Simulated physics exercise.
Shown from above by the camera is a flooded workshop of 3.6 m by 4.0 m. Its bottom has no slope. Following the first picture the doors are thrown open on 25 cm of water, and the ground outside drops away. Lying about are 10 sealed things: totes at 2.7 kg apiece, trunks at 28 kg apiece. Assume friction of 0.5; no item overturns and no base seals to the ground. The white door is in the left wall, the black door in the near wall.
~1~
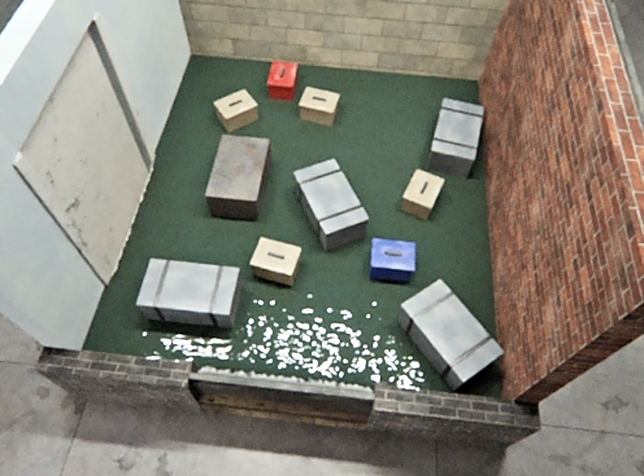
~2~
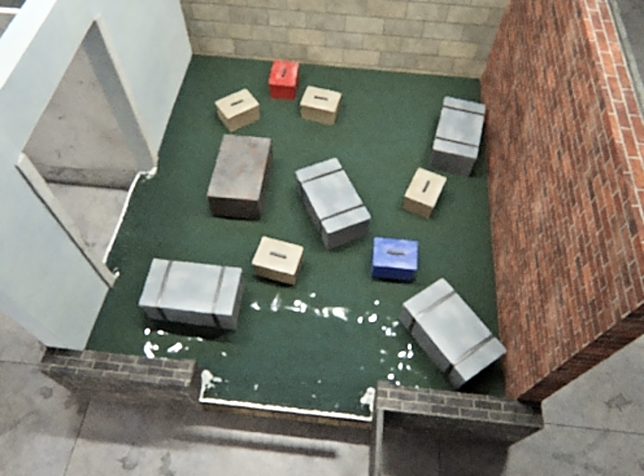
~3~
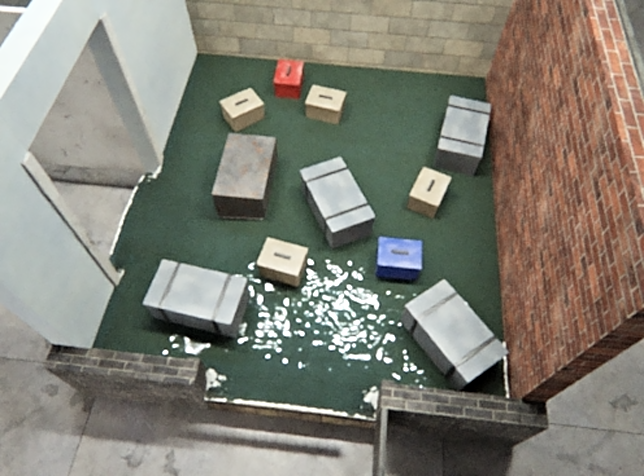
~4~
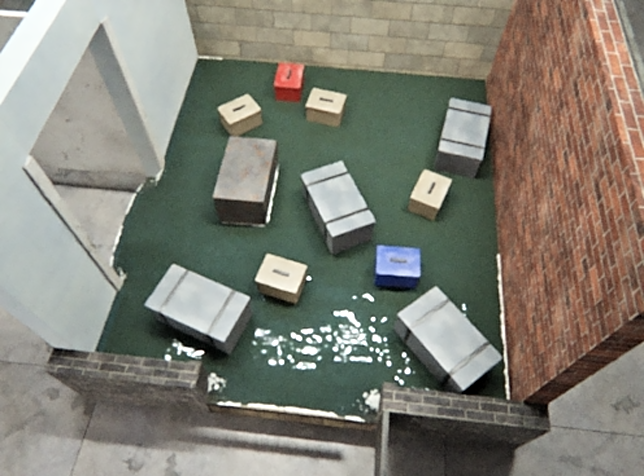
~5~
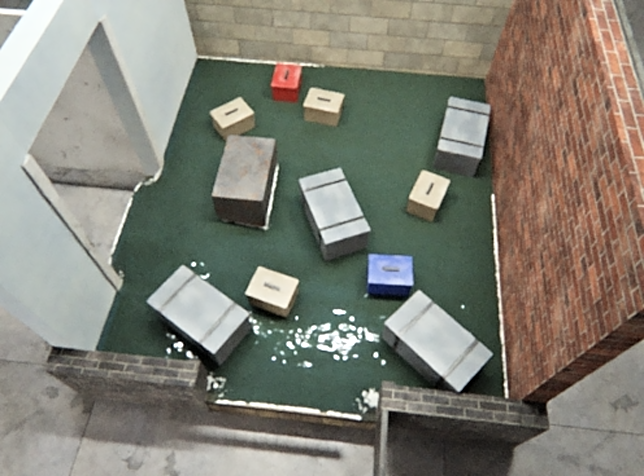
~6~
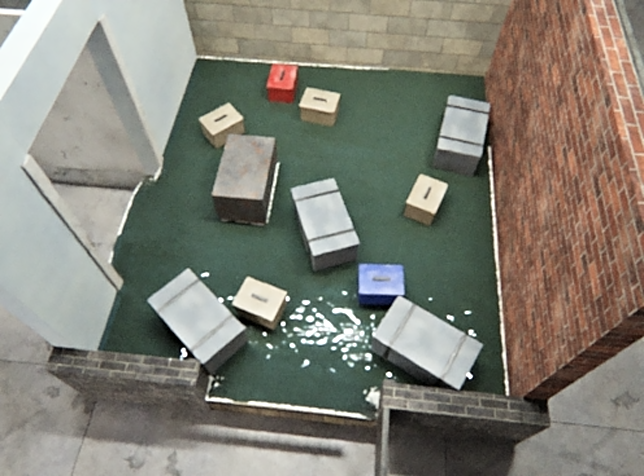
Doors in the left and near walls opened on a green-floored room of scattered boxes and trunks, then the blue box and several things around it slid a little way, mostly toward the near side.
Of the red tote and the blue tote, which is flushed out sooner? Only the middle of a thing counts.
Sooner out: The blue one.
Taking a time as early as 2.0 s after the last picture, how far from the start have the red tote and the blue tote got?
Roughly 50 and 150 cm.
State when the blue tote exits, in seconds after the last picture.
Around 2.0 seconds.
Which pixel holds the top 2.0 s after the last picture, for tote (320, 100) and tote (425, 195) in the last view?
Approx. (290, 123); approx. (402, 250).
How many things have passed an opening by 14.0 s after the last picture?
7.
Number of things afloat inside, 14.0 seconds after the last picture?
Count: 1.
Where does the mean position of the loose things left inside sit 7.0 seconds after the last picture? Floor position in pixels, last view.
About (291, 215).
Then, 2.0 s after the last picture the red tote is near (253, 92), 0.5 m from its start, afloat; the blue tote is near (263, 381), 1.7 m from its start, afloat; 1 of 10 are out; 9 afloat.
Then, 7.0 s after the last picture the red tote is near (217, 124), 1.0 m from its start, afloat; the blue tote has gone out (2.1 s after the last picture); 6 of 10 are out; 4 afloat.
Then, 14.0 s after the last picture the red tote has gone out (10.1 s after the last picture); the blue tote has gone out (2.1 s after the last picture); 7 of 10 are out; 1 afloat.
Then, 18.0 s after the last picture the red tote has gone out (10.1 s after the last picture); the blue tote has gone out (2.1 s after the last picture); 7 of 10 are out; 1 afloat.
